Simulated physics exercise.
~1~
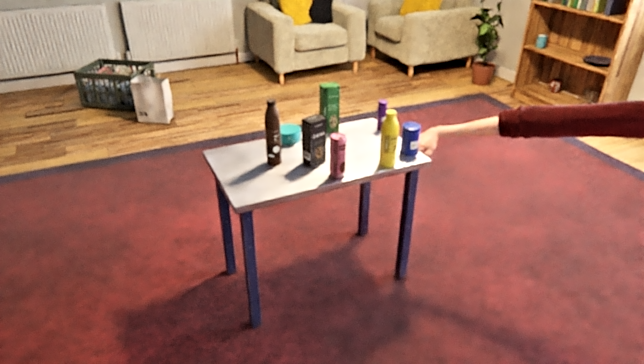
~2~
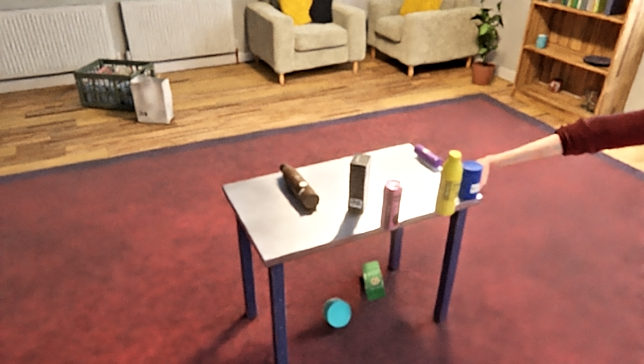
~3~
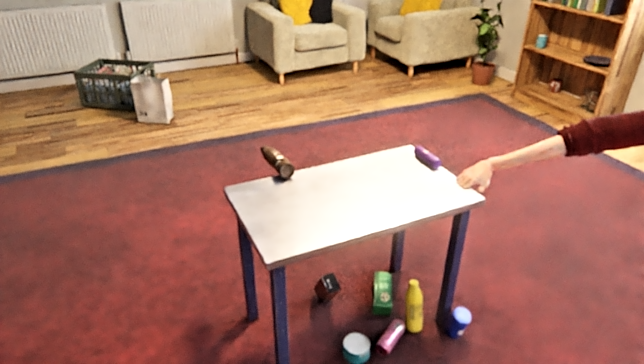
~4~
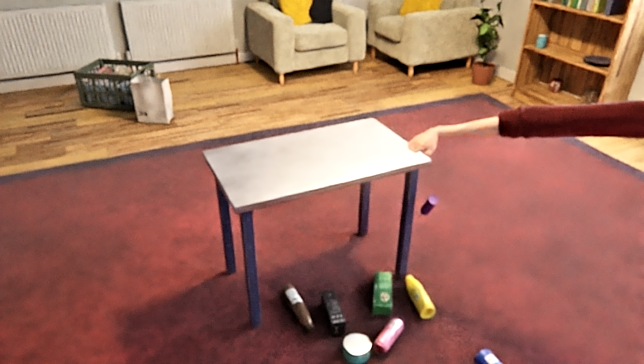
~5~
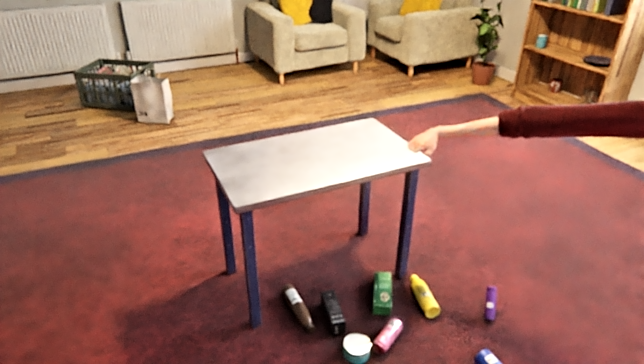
Living room, a hand jerking a small table back and forth, bottles, cartons and cans toppling until all lie on the rug.
